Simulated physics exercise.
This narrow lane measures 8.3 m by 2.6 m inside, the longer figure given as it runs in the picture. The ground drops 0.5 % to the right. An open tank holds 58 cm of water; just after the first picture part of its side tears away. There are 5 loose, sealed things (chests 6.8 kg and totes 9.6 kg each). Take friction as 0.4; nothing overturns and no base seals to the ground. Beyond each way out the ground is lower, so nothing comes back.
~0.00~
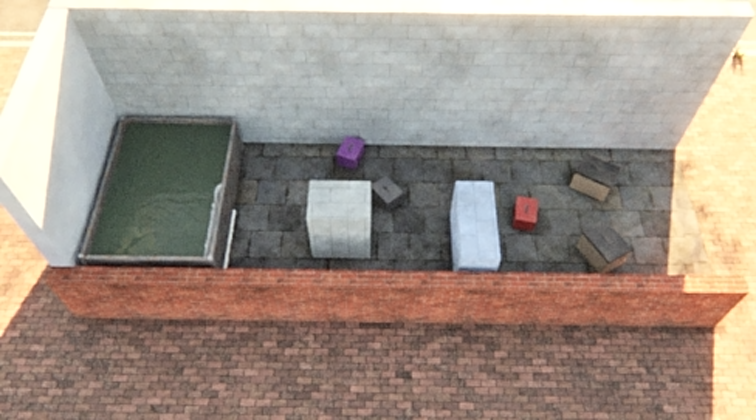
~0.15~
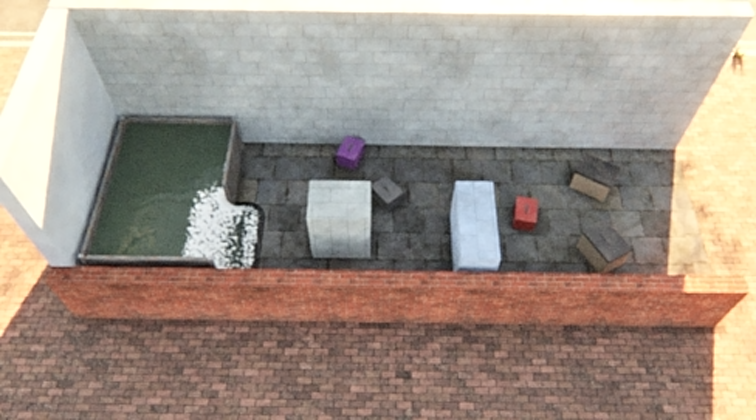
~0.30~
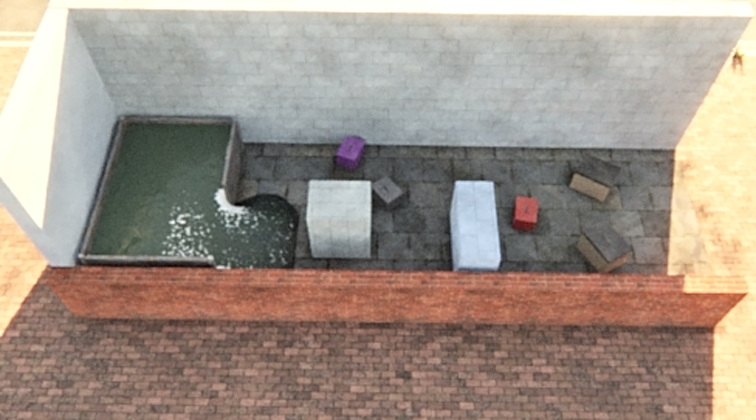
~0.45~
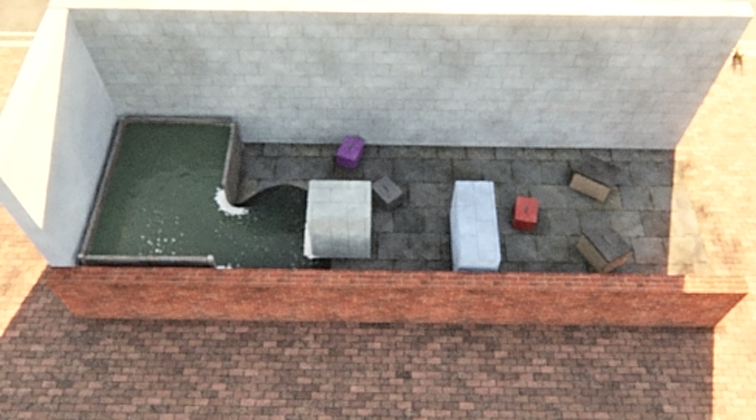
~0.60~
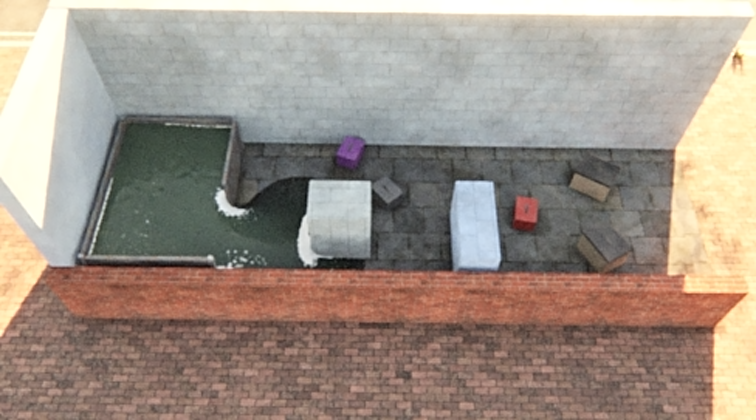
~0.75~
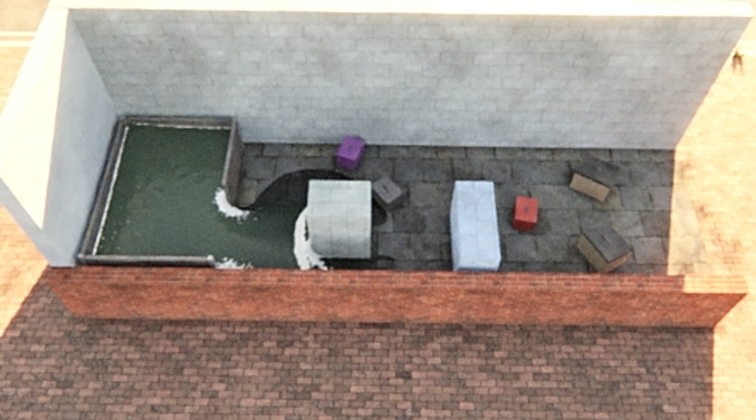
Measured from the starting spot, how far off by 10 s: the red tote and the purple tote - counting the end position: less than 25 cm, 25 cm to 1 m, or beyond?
Red tote barely shifts; purple tote travels far.
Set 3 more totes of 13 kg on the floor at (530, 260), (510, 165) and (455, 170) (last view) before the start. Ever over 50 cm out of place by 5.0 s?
In turn: Under, more, past it.
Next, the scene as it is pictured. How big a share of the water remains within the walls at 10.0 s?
About 74 per cent.
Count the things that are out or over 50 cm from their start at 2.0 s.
By then 0.
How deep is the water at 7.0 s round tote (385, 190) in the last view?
About 14 cm.
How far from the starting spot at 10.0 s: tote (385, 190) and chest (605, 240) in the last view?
In that order: 60 cm, gone out.
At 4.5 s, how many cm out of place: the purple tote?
About 400 cm.
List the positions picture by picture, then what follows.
The red tote at (527, 209), on the bottom; the purple tote at (351, 148), on the bottom; 3.6 m2 under water; 0 of 5 have shifted, in the first picture.
The red tote at (527, 209), on the bottom; the purple tote at (351, 148) rests on the ground; 4.2 m2 under water; 0 of 5 have shifted, in the second picture.
The red tote at (527, 209) rests on the ground; the purple tote at (351, 148) rests on the ground; water covers 4.9 m2; 0 of 5 have shifted, in the third picture.
The red tote at (527, 209) rests on the ground; the purple tote at (351, 148) rests on the ground; water covers 5.7 m2; 0 of 5 have shifted, in the fourth picture.
The red tote at (527, 209), on the bottom; the purple tote at (351, 148) rests on the ground; 6.3 m2 under water; 0 of 5 have shifted, in the fifth picture.
The red tote at (527, 209) rests on the ground; the purple tote at (351, 148), on the bottom; 6.9 m2 under water; 0 of 5 have shifted, in the sixth picture.
After 2.0 s the red tote is near (527, 209), 0.0 m from its start, aground; the purple tote is near (383, 143), 0.5 m from its start, aground; 0 of 5 are out; 0 afloat.
After 4.5 s the red tote is near (527, 209), 0.0 m from its start, aground; the purple tote is near (612, 177), 3.9 m from its start, aground; 0 of 5 are out; 2 afloat.
After 7.0 s the red tote is near (527, 209), 0.0 m from its start, aground; the purple tote is near (700, 203), 5.1 m from its start, aground; 2 of 5 are out; 1 afloat.
After 10.0 s the red tote is near (527, 209), 0.0 m from its start, aground; the purple tote has gone out; 3 of 5 are out; 1 afloat.
